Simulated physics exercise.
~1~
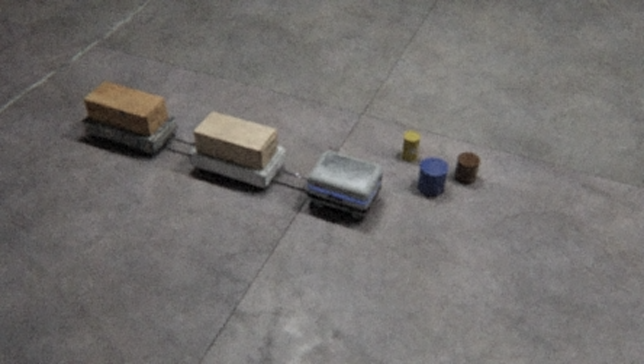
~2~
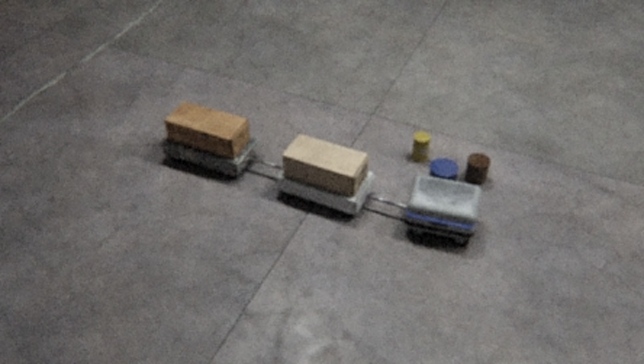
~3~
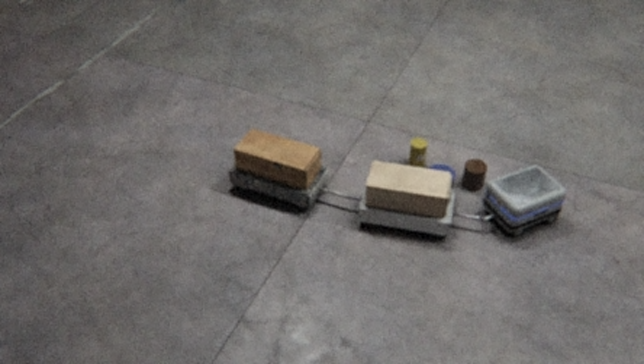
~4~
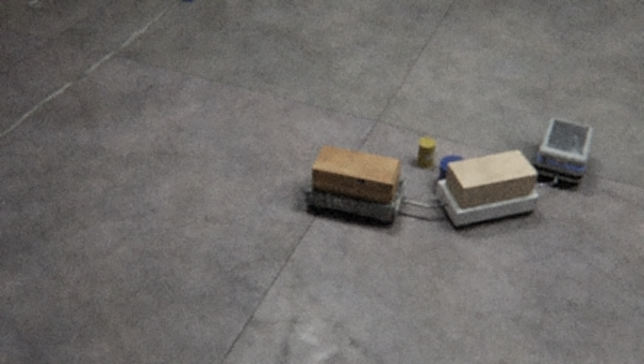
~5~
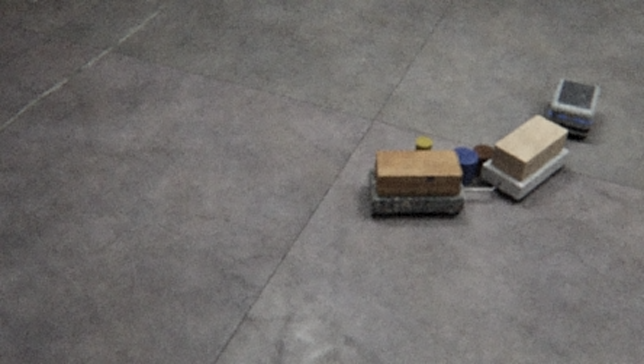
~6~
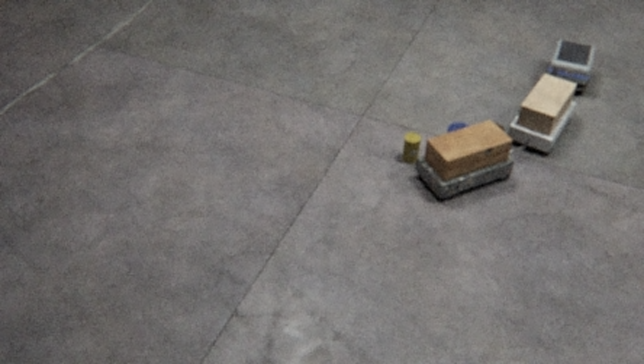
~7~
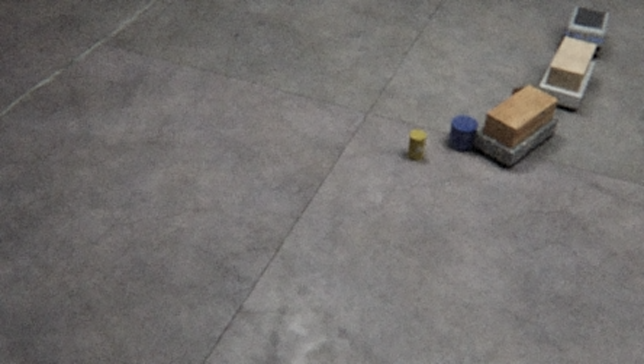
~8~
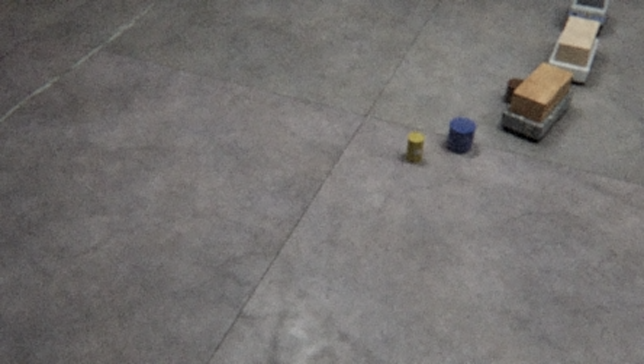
A small blue and grey tug pulling two carts, the first with a pale block and the last with an orange-brown one, crosses a grey concrete floor seen from above at an angle. To its right stand a yellow canister, a blue pail and a brown pail. The train rolls right, passing in front of them, then the tug curves left toward the top. The carts cut inside its path, and the blue and brown pails shift up the floor. The train heads off toward the upper right, leaving both pails displaced but upright and the canister in place.
